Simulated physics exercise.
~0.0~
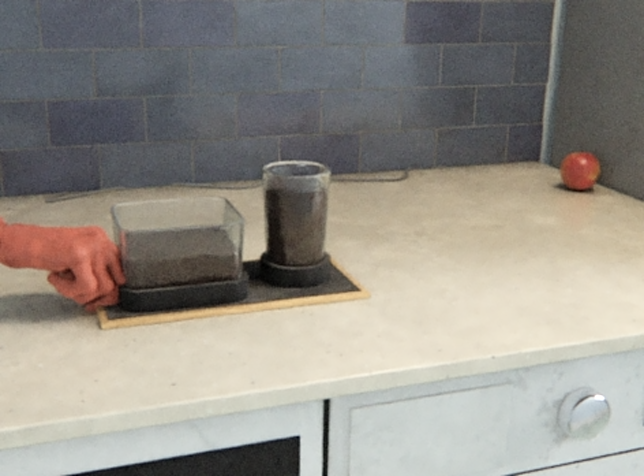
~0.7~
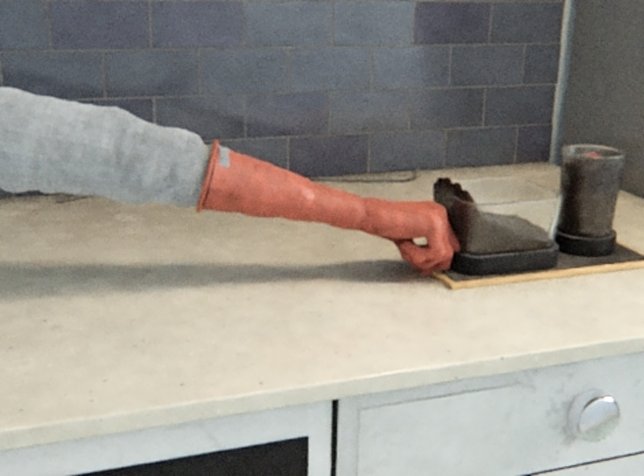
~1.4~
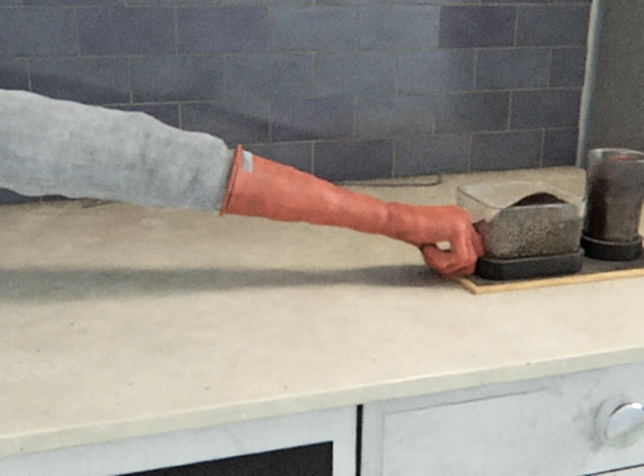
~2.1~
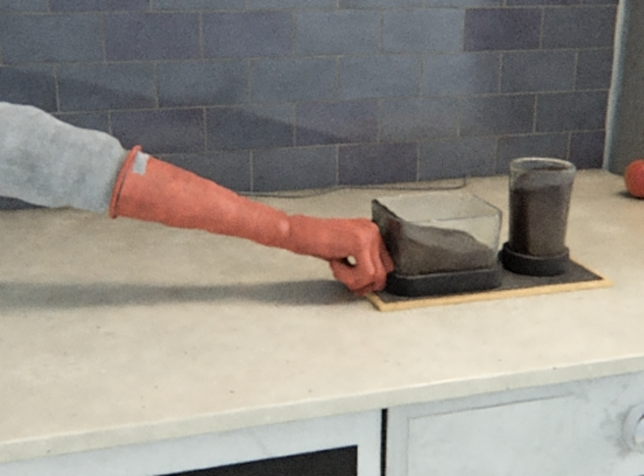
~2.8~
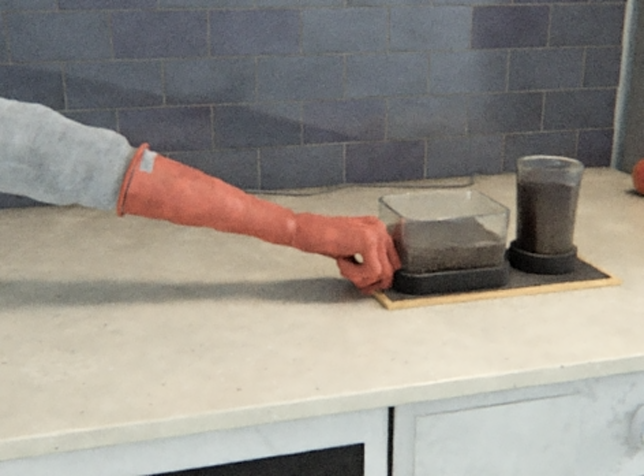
To begin with, a red-gloved hand grips the left end of a dark tray on a pale counter, where an open glass food box and a tall glass stand in snug holders, both holding dark coffee. The arm pushes the tray far to the right, and the coffee heaps up the box's left side, above the rim. The tray then reverses and is drawn back left as the coffee humps up and surges left again. Finally the tray rests right of where it started, the hand still on it, with coffee lost from both containers and their surfaces nearly level.
